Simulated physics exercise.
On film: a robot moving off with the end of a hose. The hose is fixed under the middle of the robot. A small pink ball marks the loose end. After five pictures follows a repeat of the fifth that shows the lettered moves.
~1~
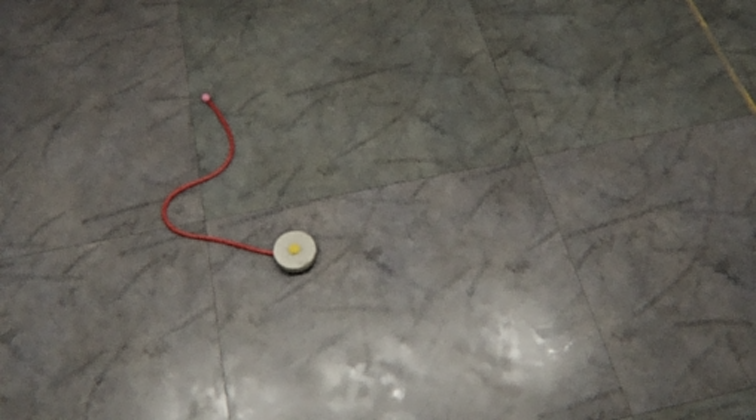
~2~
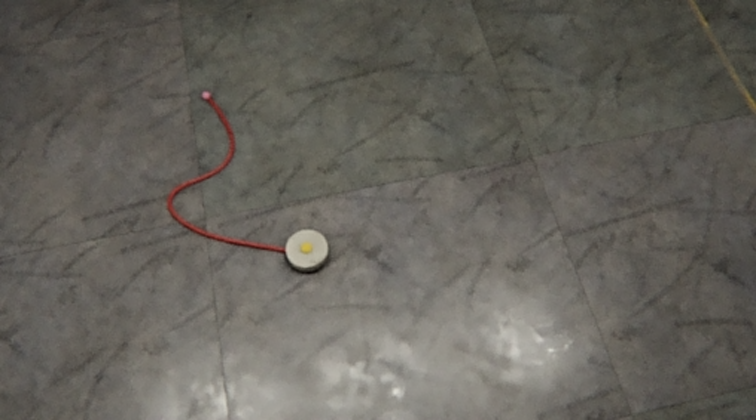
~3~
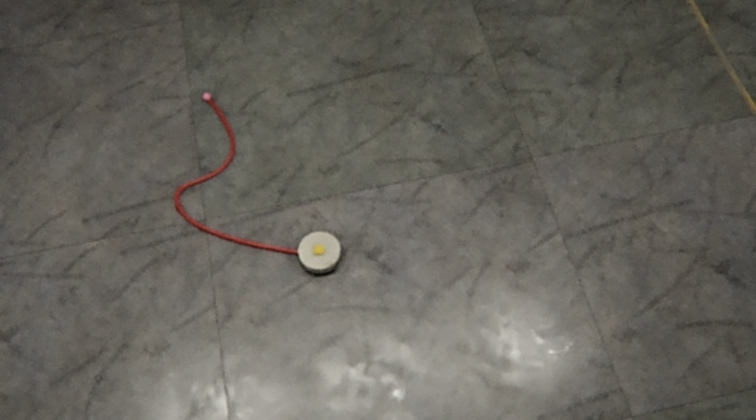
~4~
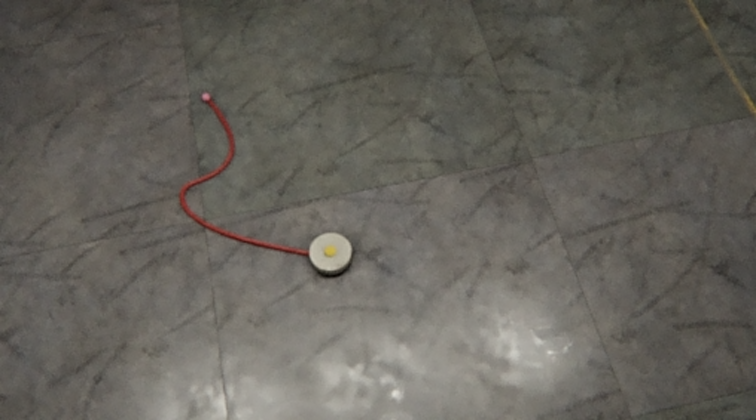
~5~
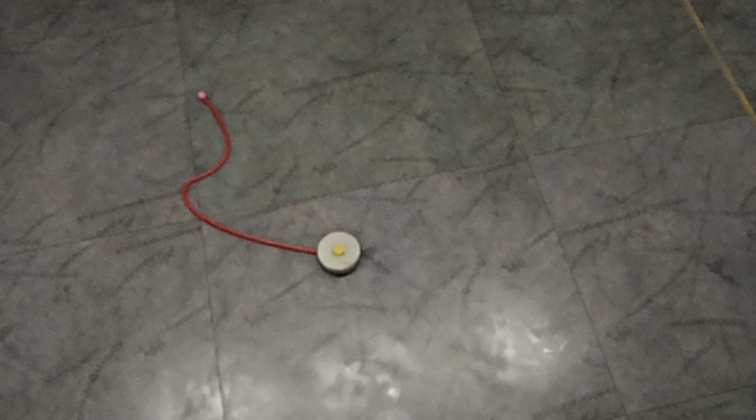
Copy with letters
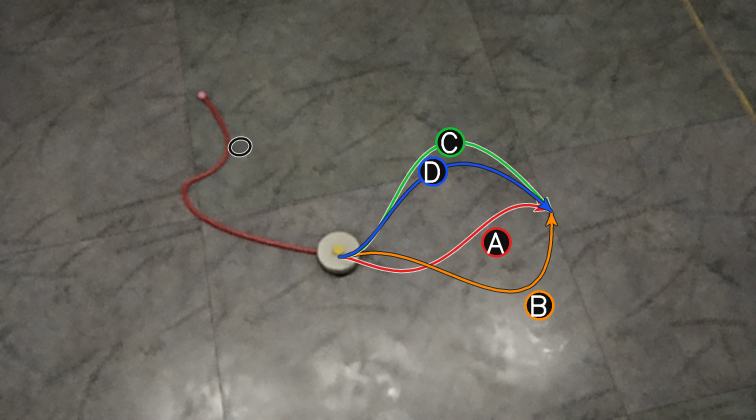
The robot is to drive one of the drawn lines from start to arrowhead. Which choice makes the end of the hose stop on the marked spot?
Only A gets it there.
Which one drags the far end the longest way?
That is B.
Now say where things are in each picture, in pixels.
In the first picture, free end (206, 98); robot (295, 252).
In the second picture, robot (307, 251); free end (206, 96).
In the third picture, robot (320, 253); free end (207, 97).
In the fourth picture, robot (331, 254); free end (206, 97).
In the fifth picture, robot (339, 253); free end (202, 96).
On the marked copy, A from (339, 257) via (454, 250) to (548, 210); B from (339, 257) via (478, 285) to (551, 213); C from (339, 257) via (430, 151) to (551, 211); D from (339, 257) via (433, 172) to (551, 211); the ring at (240, 147).
With A. Early on, robot (428, 263), middle of the hose (272, 208), free end (204, 98).
Further on, robot (496, 213), middle of the hose (329, 203), free end (217, 119).
At the end, robot (553, 208), middle of the hose (384, 193), free end (241, 144); the free end is on the ring.
As for the rest, B leaves the free end at (254, 155); C leaves the free end at (246, 126); D leaves the free end at (244, 129).
